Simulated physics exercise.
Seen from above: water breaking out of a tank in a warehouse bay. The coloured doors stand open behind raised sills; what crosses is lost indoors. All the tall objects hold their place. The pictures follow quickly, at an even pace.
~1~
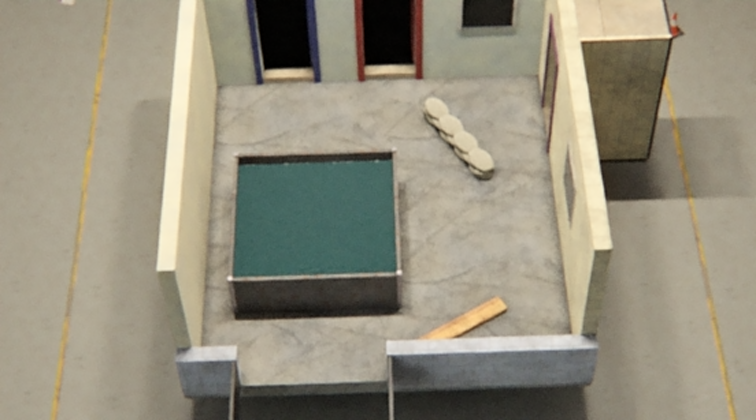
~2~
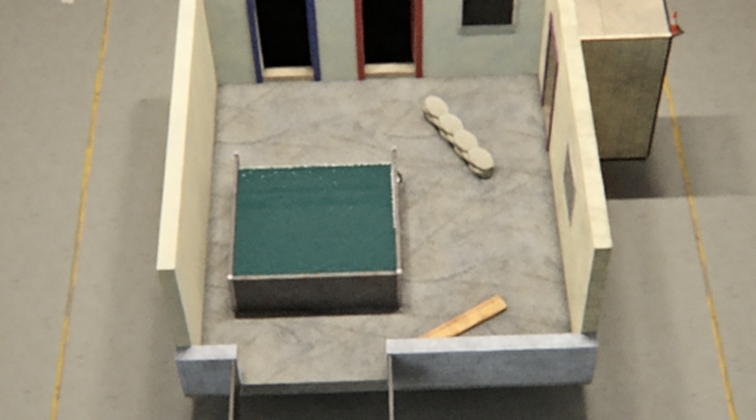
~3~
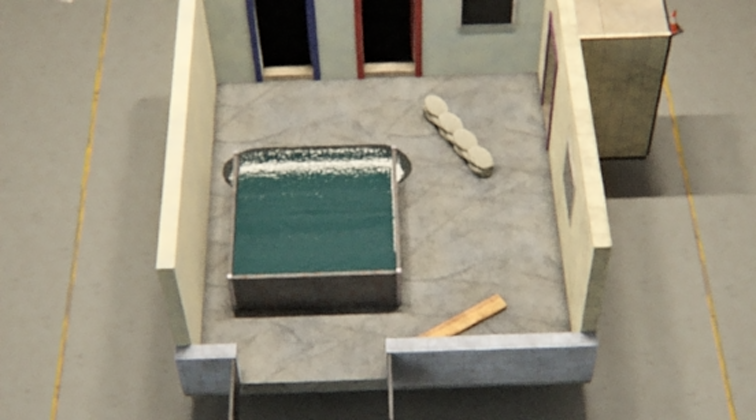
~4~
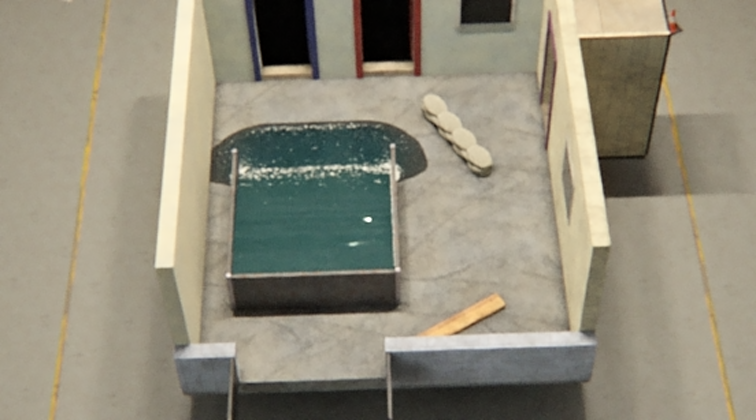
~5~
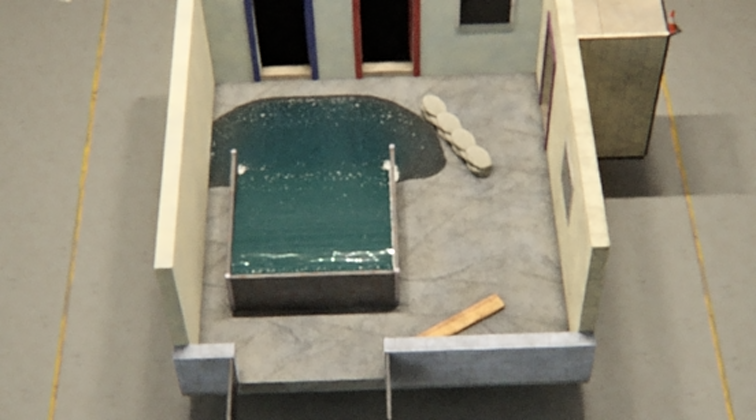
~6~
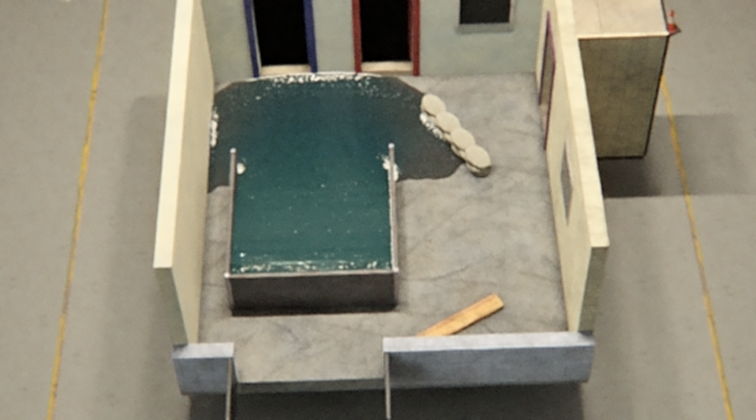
Dark green water breaking out of a tank's far side, spreading across a grey floor to the back wall and pale rounded blocks.
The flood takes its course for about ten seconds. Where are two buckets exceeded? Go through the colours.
In the end: The purple door floods; the red door floods; the blue door floods.
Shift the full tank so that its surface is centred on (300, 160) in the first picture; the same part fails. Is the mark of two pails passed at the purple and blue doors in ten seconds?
In short: Purple door lets more in; blue door passes that mark.
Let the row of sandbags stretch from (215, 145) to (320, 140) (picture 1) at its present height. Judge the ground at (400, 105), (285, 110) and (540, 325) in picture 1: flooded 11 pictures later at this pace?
As listed: Wet, awash, free of water.
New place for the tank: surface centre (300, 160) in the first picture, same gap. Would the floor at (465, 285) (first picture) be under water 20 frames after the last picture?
Verdict: Free of water.
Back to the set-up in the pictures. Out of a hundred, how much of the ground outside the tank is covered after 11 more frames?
Some 45 per cent.
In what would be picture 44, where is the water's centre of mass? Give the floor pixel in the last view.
Near (367, 198).
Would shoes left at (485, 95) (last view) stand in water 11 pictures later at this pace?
Answer: Flooded.
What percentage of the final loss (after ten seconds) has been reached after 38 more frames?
Some 80 per cent.
A moment on, water covers 35 % of the floor; the purple door not reached, the red door over two buckets in, the blue door far over two buckets in.
Next, water covers 45 % of the floor; the purple door not reached, the red door far over two buckets in, the blue door far over two buckets in.
Then, water covers 55 % of the floor; the purple door over two buckets in, the red door far over two buckets in, the blue door far over two buckets in.
Later, water covers 95 % of the floor; the purple door far over two buckets in, the red door far over two buckets in, the blue door far over two buckets in.
In the end, water covers 95 % of the floor; the purple door far over two buckets in, the red door far over two buckets in, the blue door far over two buckets in.
